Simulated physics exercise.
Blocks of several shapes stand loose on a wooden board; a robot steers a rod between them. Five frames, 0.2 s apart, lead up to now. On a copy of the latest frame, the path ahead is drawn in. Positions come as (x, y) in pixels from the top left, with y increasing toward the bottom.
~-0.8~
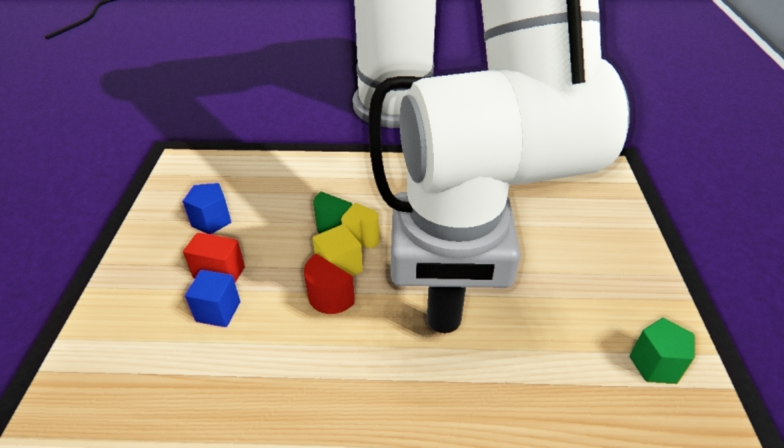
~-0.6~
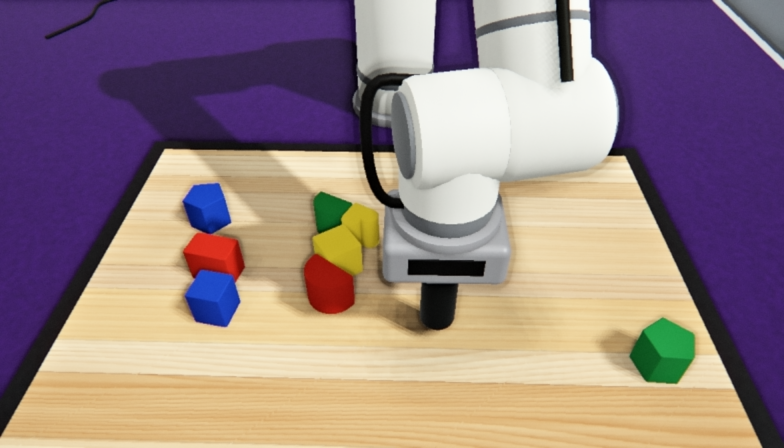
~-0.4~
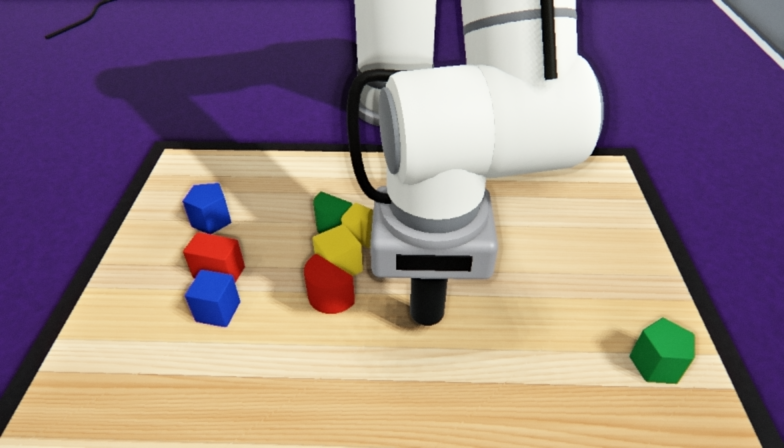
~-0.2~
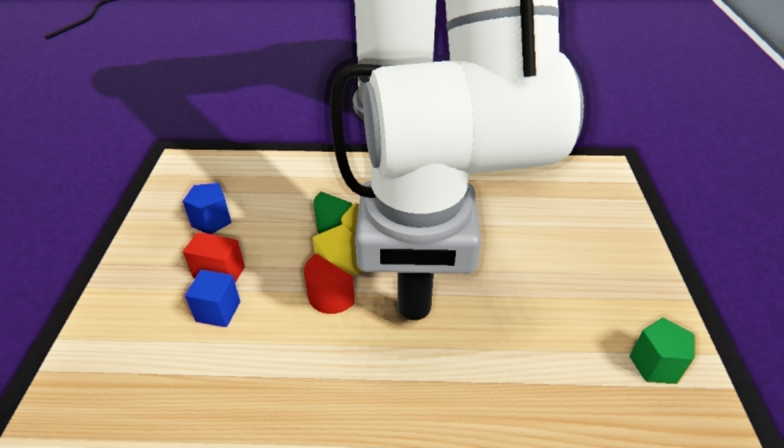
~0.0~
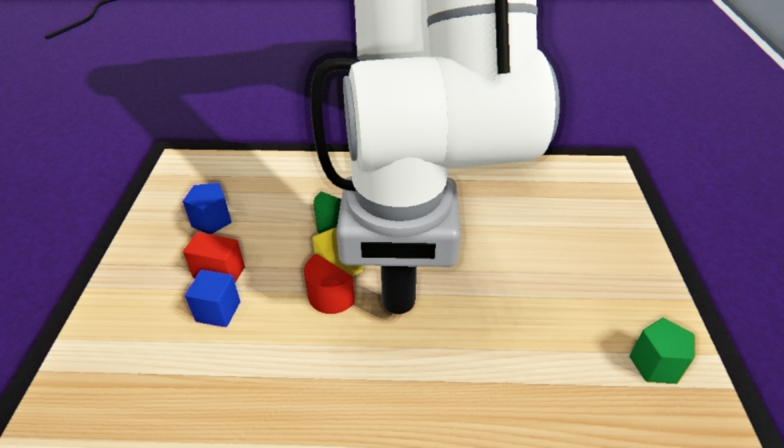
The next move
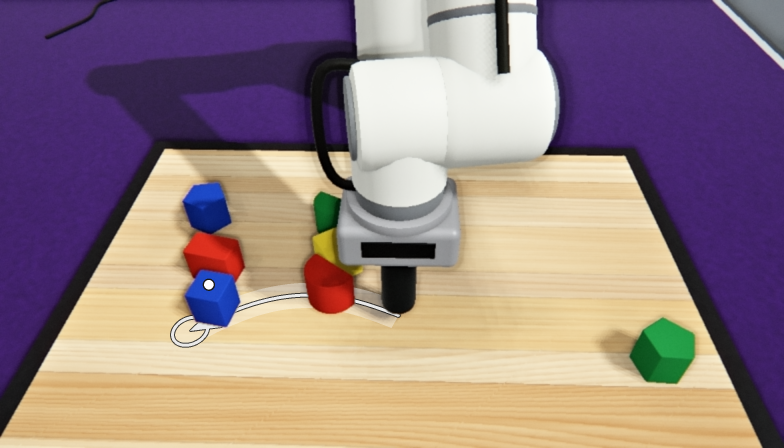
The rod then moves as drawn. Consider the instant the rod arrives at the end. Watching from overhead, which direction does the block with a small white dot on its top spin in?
Seen from above, its turn is counter-clockwise.
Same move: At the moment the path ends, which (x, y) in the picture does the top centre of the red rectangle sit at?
Near (189, 232).
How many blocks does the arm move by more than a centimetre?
3 or more.
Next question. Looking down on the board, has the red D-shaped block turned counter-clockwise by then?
Answer: No.
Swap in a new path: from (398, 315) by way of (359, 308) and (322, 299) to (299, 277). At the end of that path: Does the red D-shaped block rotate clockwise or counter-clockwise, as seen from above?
The sense of turning is anti-clockwise.
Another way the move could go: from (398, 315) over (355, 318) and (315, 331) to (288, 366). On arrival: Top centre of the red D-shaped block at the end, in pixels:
(304, 268)
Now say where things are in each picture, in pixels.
Lower end of the rod (444, 321), tops of blocks, blue four-sided block (209, 285), red rectangle (210, 245), red D-shaped block (325, 272), yellow four-sided block (337, 240), in the first picture.
Rod (437, 318), blocks as before, in the second picture.
Rod (427, 314), blocks as before, in the third picture.
Rod (414, 309), blocks as before, in the fourth picture.
Rod (399, 303), blue four-sided block (209, 285), red rectangle (210, 245), red D-shaped block (325, 272), yellow four-sided block (337, 240), in the fifth picture.
The drawn path runs from (398, 315) via (332, 297) and (261, 302), ending at (190, 331); the dot is on the blue four-sided block.
The first path, step by step. One third of the way, rod (329, 284); red D-shaped block (283, 267).
Two thirds of the way, rod (257, 289); blue four-sided block (186, 289), turned 55° anticlockwise; red rectangle (192, 236), turned 15° clockwise; red D-shaped block (214, 264), turned 15° clockwise.
At the end, rod (185, 318); blue four-sided block (144, 300), turned 85° anticlockwise; red rectangle (189, 232), turned 25° clockwise; red D-shaped block (190, 265), turned 70° clockwise; yellow four-sided block not moved.
